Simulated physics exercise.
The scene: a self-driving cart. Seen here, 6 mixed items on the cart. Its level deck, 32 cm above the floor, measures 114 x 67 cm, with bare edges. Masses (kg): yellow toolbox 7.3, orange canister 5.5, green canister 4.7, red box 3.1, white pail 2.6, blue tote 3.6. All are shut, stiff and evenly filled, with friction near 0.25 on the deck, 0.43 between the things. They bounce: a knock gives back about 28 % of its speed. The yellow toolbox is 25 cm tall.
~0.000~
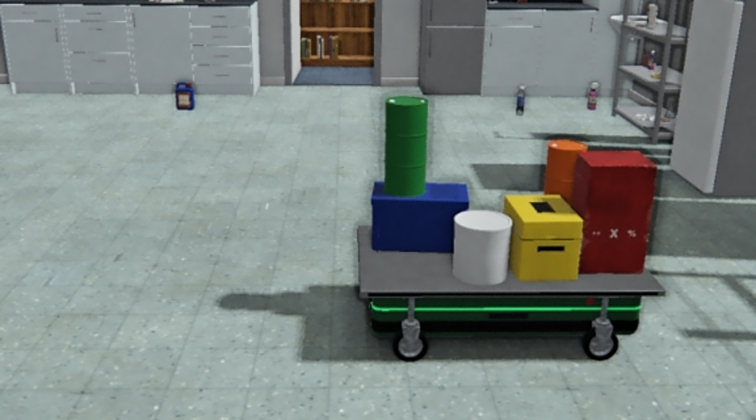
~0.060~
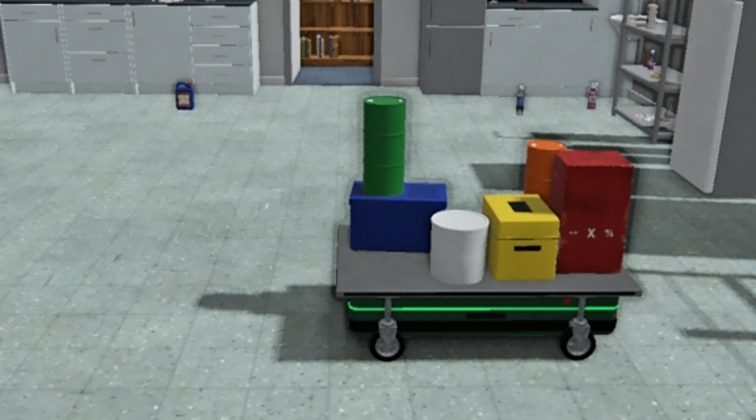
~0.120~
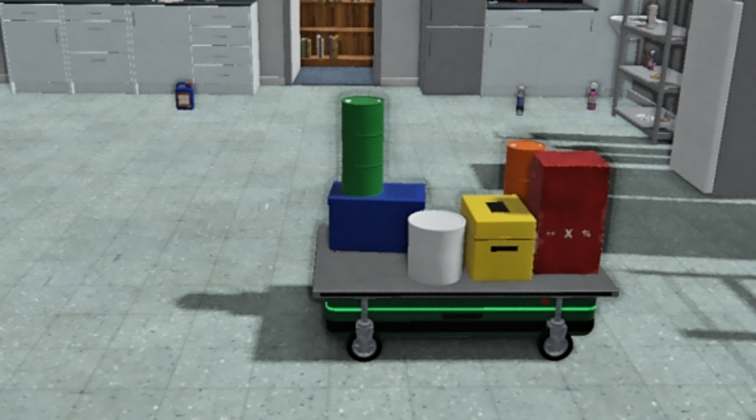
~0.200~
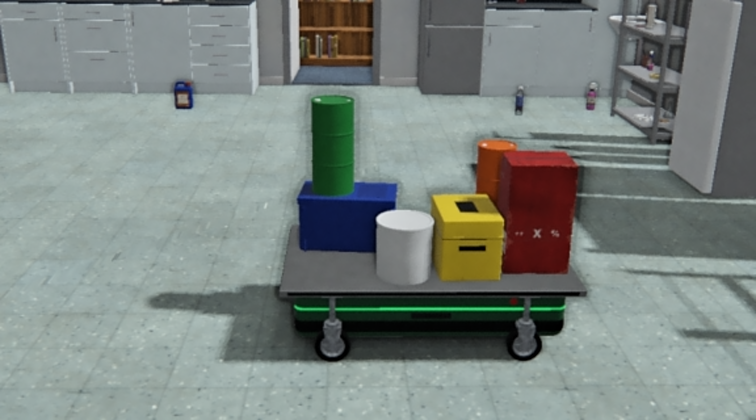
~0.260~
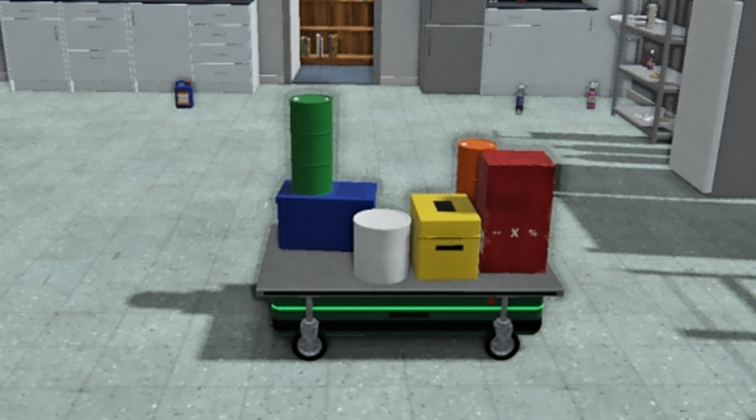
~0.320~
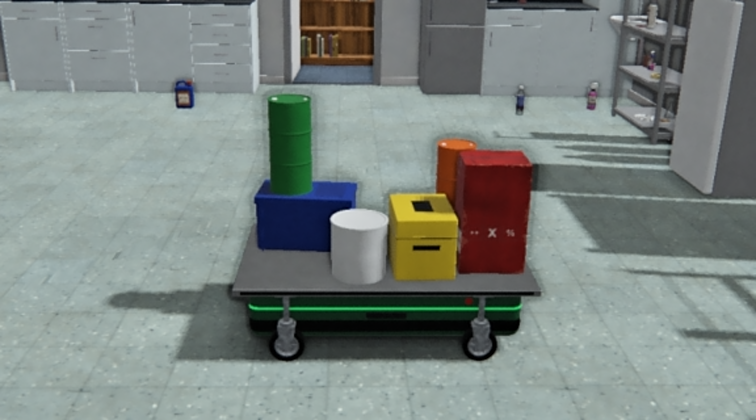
At the start, a flat cart stands right of centre on a tiled floor, carrying a green canister on a blue tote, a white pail, a yellow toolbox, a red box and an orange canister. The cart then rolls steadily left to around the middle of the view, its load keeping the same arrangement.
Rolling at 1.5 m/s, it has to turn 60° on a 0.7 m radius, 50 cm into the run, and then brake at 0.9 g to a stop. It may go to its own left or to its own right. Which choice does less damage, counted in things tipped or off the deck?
The load fares better going left.
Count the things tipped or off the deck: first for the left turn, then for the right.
Turning left 3, turning right 5.
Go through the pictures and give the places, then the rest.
The first frame shows cart 0 cm along; yellow toolbox (540, 237).
The second frame shows cart 9 cm along; white pail (459, 247); blue tote (398, 217).
The third frame shows cart 18 cm along; green canister (363, 146); red box (565, 212).
The fourth frame shows cart 30 cm along; white pail (404, 247); blue tote (349, 217).
The fifth frame shows cart 39 cm along; green canister (312, 145); red box (513, 212).
The sixth frame shows cart 48 cm along; yellow toolbox (421, 236).
Turning left. Around 0.62 s, cart 93 cm along, turned 23°; green canister and blue tote now off the deck; yellow toolbox shifted 6 cm near (318, 244); orange canister shifted 4 cm near (336, 194).
Around 1.12 s, cart 164 cm along, turned 60°; yellow toolbox shifted 21 cm near (168, 306); white pail shifted 48 cm; red box shifted 4 cm.
Around 1.32 s, cart 166 cm along, turned 60°, stopped; yellow toolbox shifted 29 cm near (122, 332); white pail shifted 51 cm; red box shifted 19 cm.
Finally (2.0 s), off the deck, orange canister, green canister and blue tote; not toppled but over 10 cm from the start, yellow toolbox, red box and white pail. Final places as that camera would see them, yellow toolbox near (92, 349), orange canister near (100, 331).
Turning right instead, yellow toolbox, green canister, red box, white pail and blue tote tipped over or off the deck, 5 of 6 in all.
